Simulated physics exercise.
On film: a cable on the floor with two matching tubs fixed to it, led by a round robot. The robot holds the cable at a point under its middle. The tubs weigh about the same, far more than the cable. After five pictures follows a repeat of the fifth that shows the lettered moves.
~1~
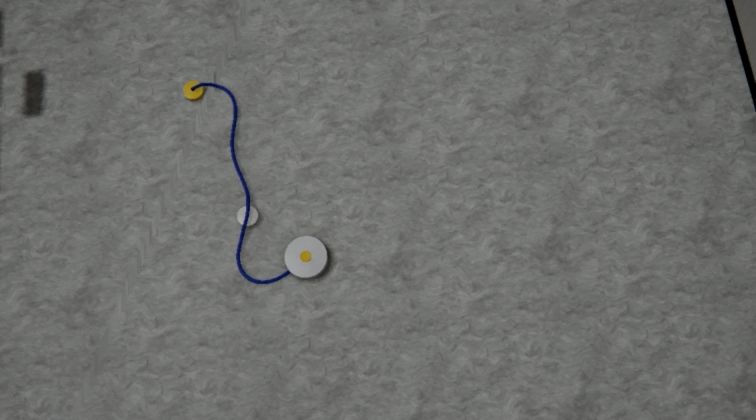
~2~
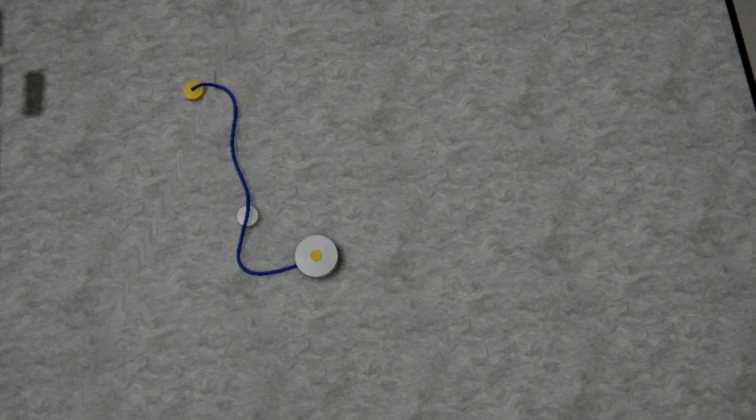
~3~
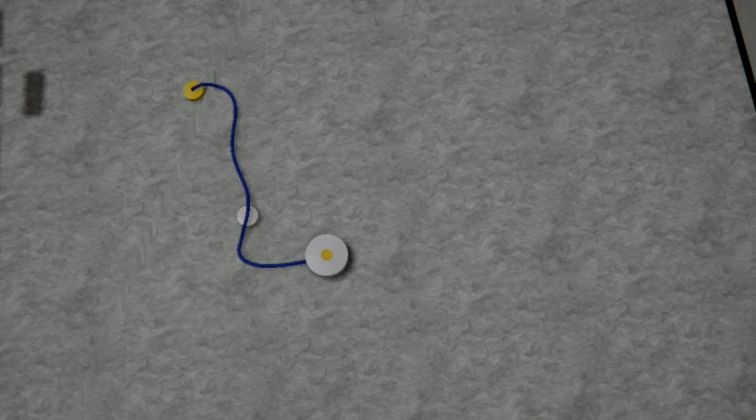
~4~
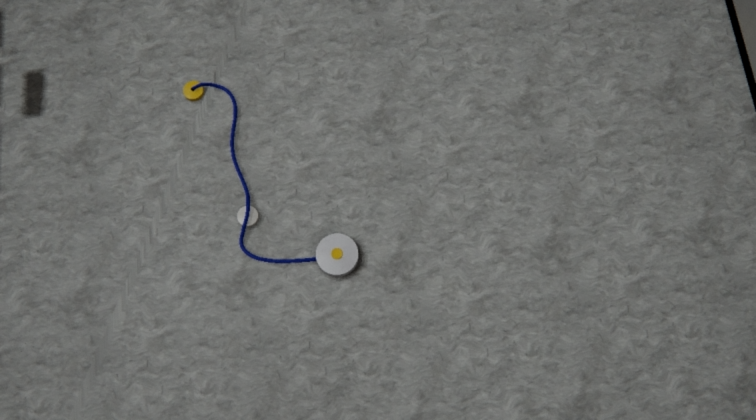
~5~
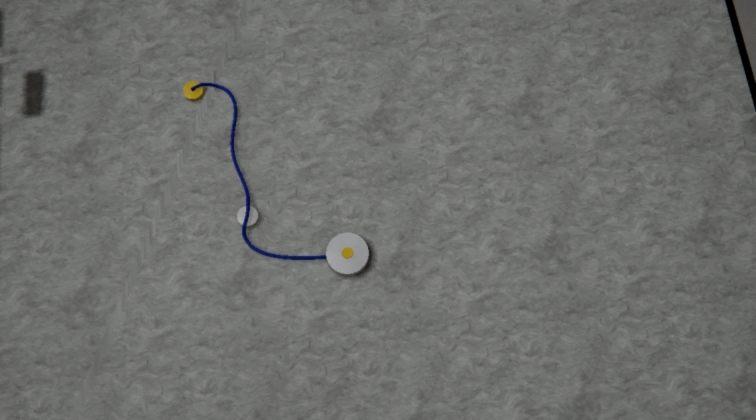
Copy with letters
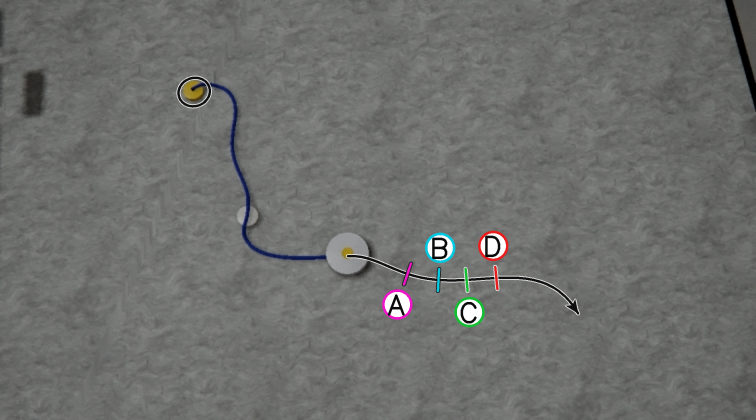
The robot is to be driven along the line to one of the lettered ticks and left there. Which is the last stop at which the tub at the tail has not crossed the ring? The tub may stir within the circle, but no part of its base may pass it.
At A, and not beyond.
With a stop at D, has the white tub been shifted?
Yes.
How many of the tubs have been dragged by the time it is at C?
Two.
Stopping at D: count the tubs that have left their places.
Two.
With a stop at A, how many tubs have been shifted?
One.
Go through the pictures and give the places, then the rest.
The first frame shows robot (306, 258); yellow tub (193, 91); white tub (248, 216).
The second frame shows robot (317, 257); yellow tub (193, 91).
The third frame shows robot (327, 256); yellow tub (193, 91).
The fourth frame shows robot (337, 255); yellow tub (193, 91).
The fifth frame shows robot (348, 255); yellow tub (193, 91); white tub (248, 216).
On the copy, A at (408, 274); B at (438, 280); C at (467, 280); D at (496, 278); the ring at (194, 92); the route from (348, 256) via (470, 280) to (578, 313).
On A. First, robot (370, 257); yellow tub (193, 91); white tub (248, 216).
Then, robot (390, 265); yellow tub (193, 91); white tub (268, 217).
Finally, robot (408, 272); yellow tub (193, 91); white tub (287, 220); the ringed tub at the far end is still in its ring.
By contrast, B drags the last tub to (201, 101); C drags the last tub to (214, 115); D drags the last tub to (230, 129).
